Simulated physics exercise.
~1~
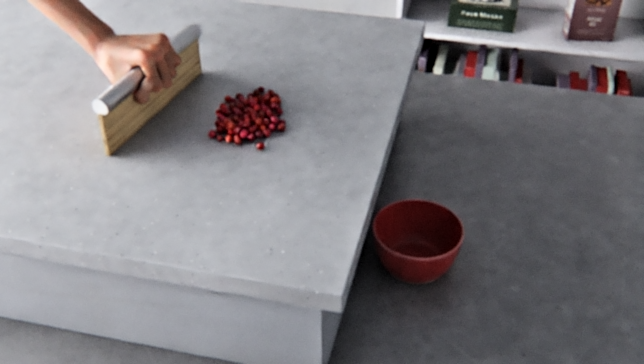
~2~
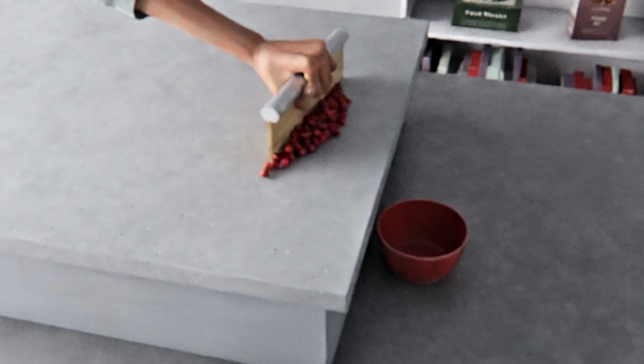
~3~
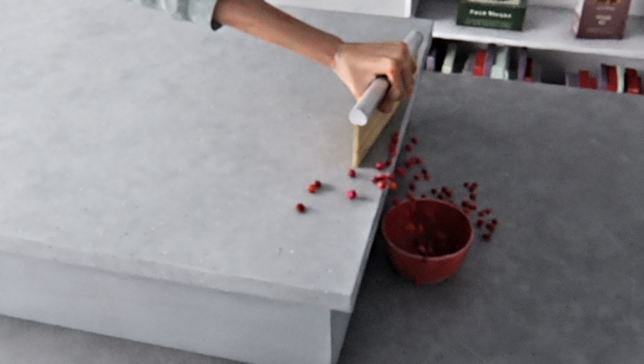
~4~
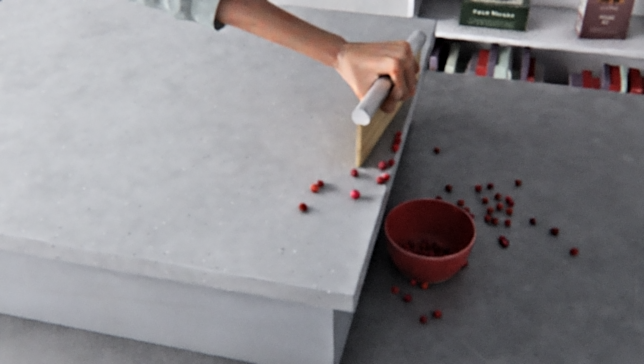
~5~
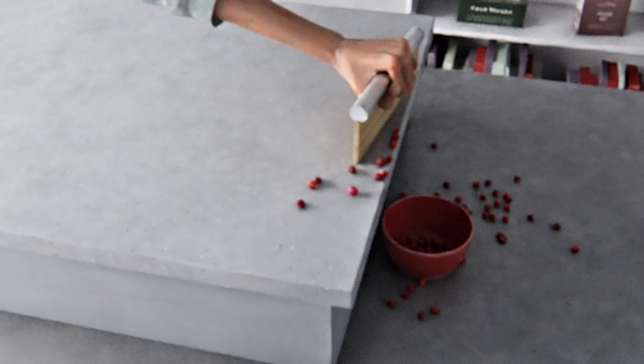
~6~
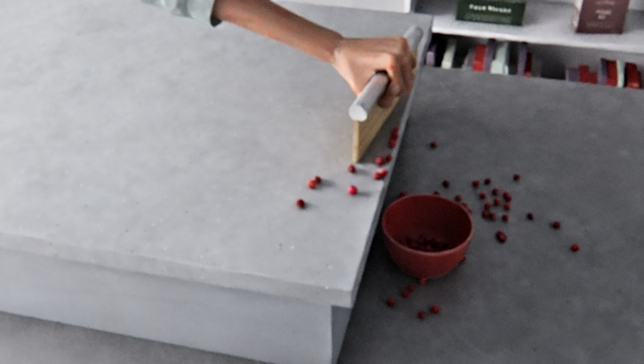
A hand scrapes red cranberries rightward off a grey slab, some landing in a red bowl, many scattering around it.
